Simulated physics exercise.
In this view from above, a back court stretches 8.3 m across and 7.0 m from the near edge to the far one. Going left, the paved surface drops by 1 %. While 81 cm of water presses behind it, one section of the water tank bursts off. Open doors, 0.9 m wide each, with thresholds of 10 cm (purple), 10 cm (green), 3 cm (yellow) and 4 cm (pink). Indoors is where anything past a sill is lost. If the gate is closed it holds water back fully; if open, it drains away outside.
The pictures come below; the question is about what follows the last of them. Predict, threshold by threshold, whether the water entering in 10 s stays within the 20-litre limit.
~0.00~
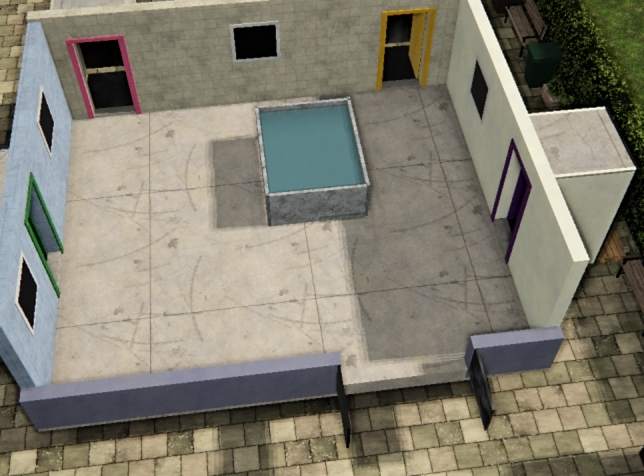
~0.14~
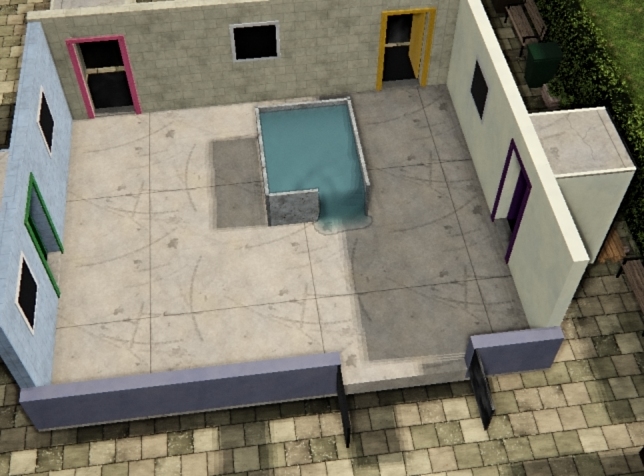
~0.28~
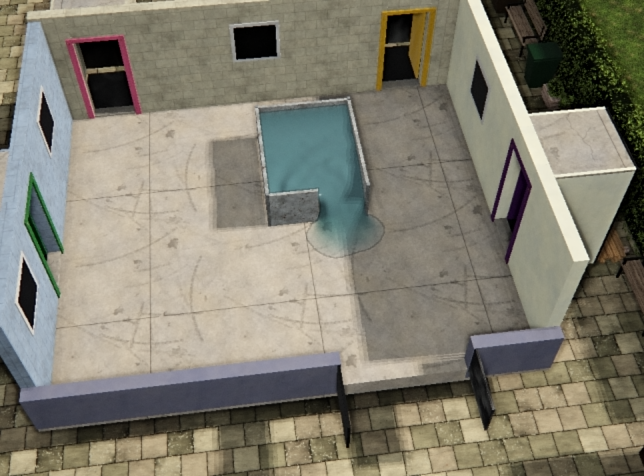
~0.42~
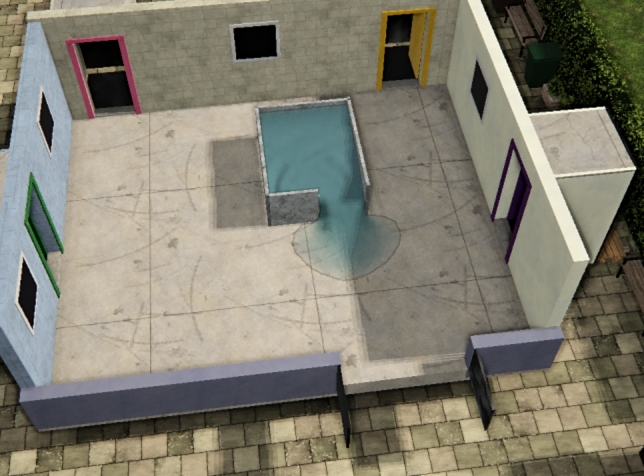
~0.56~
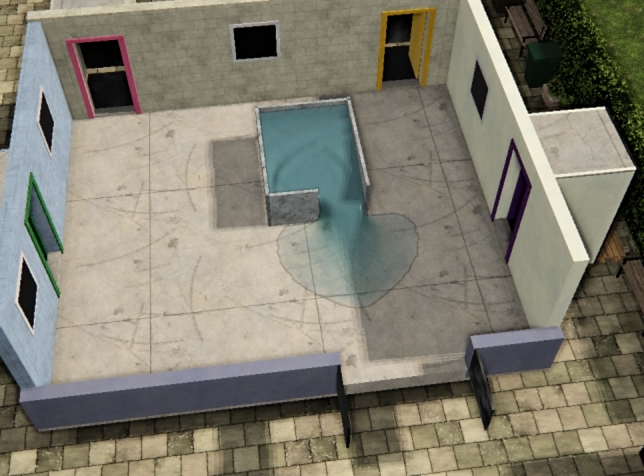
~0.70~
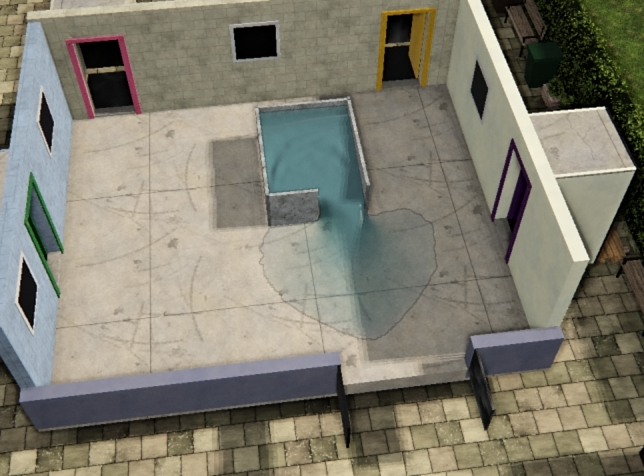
Prediction: Purple door within the limit; green door within the limit; yellow door within the limit; pink door within the limit.
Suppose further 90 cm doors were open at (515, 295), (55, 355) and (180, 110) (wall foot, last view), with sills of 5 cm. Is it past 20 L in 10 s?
Per doorway, in order: Sufficient / sufficient / insufficient.
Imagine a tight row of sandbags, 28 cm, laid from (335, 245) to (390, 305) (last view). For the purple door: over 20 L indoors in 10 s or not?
Note, purple vs limit: Higher.
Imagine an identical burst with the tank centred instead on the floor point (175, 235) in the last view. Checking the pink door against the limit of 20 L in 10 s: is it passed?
Lab note: Pink door limit exceeded.
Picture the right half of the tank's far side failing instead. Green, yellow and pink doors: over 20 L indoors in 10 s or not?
Here's how it goes: Green falls short, yellow exceeds it, pink exceeds it.
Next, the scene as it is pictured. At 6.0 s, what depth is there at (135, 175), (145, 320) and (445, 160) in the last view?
Around 0 cm, 2 cm and 2 cm.
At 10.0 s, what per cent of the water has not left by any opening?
About 56 percent of the water remains.
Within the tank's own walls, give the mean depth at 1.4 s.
59 cm.
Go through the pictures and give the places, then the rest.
The first frame shows the water tank at (310, 147) is whole and still, 81 cm deep.
In the second frame, the front is at (369, 218), 0.6 m from the gap at (342, 206); 0.3 m2 of floor is under water; 81 cm left at the back of the water tank.
In the third frame, water pours out at (341, 208) and has run 0.9 m, to (333, 254); typically 12 cm deep outside, 81 cm at the water tank's back.
In the fourth frame, the front is at (343, 276), 1.4 m from the gap at (341, 209); 2.1 m2 of floor is under water; 81 cm left at the back of the water tank.
In the fifth frame, water pours out at (341, 209) and has run 2.1 m, to (365, 304); typically 6 cm deep outside, 81 cm at the water tank's back.
In the sixth frame, water pours out at (341, 208) and has run 2.8 m, to (378, 334); typically 4 cm deep outside, 73 cm at the water tank's back.
After 1.4 s water covers 25 % of the floor and is deepest (44 cm) near (352, 222); purple door not reached, green door not reached, yellow door not reached, pink door not reached.
After 2.2 s water covers 30 % of the floor and is deepest (38 cm) near (521, 341); purple door 6 cm at the sill, 0 L in, green door not reached, yellow door not reached, pink door not reached.
After 3.5 s water covers 35 % of the floor and is deepest (26 cm) near (343, 223); purple door 5 cm at the sill, 0 L in, green door not reached, yellow door not reached, pink door not reached.
After 6.0 s water covers 55 % of the floor and is deepest (16 cm) near (343, 223); purple door 5 cm at the sill, 0 L in, green door 6 cm at the sill, 0 L in, yellow door not reached, pink door not reached.
After 10.0 s water covers 75 % of the floor and is deepest (10 cm) near (352, 222); purple door 4 cm at the sill, 0 L in, green door 5 cm at the sill, 0 L in, yellow door 2 cm at the sill, 0 L in, pink door 6 cm at the sill, 1 L in.
